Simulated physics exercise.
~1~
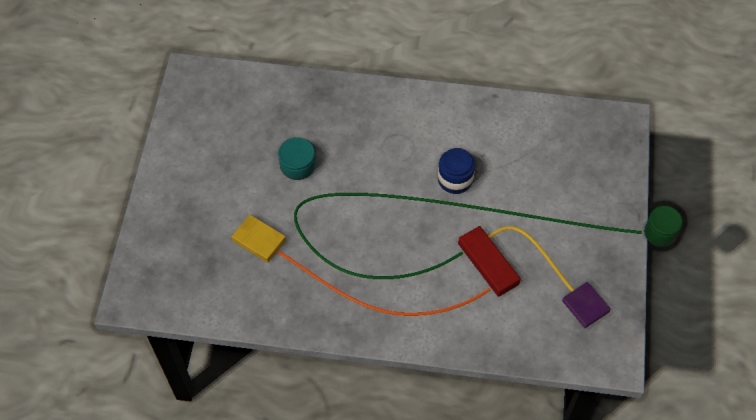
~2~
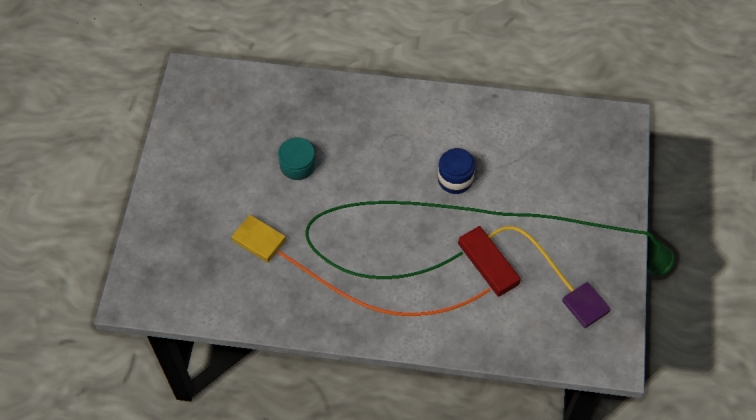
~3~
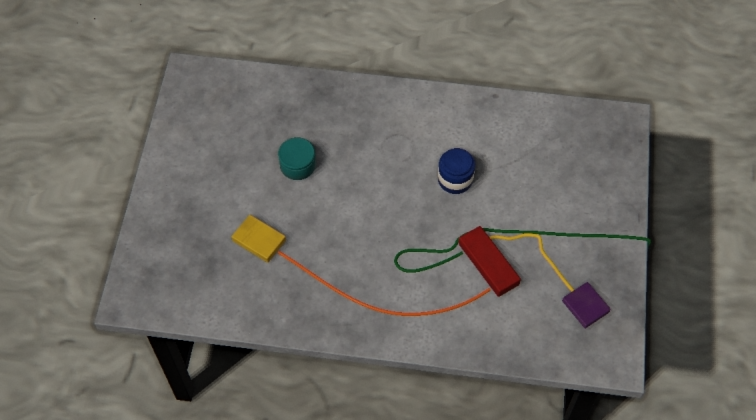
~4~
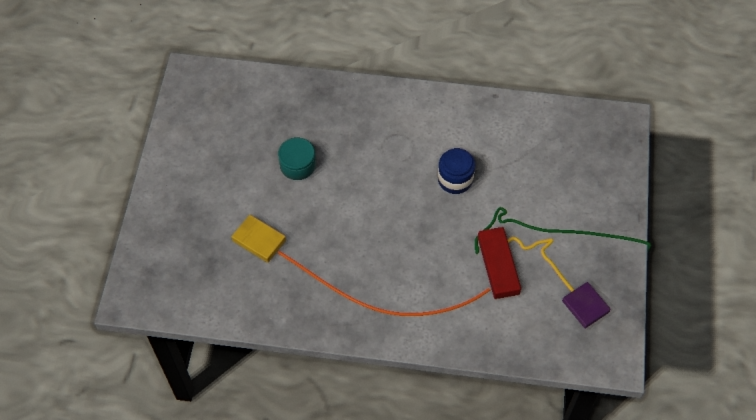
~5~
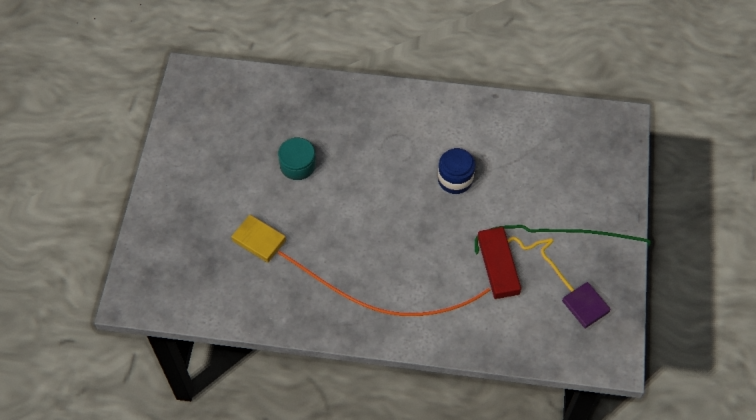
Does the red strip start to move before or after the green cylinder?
The red strip starts to move after the green cylinder. The cylinder has already gone over the edge by the time the strip shifts.
A green cylinder at the table's right edge tips over the side and drops out of view, pulling its looped green cable rightward across the table until the red strip shifts and turns slightly; the teal tub, blue jar, yellow block and purple block stay put.
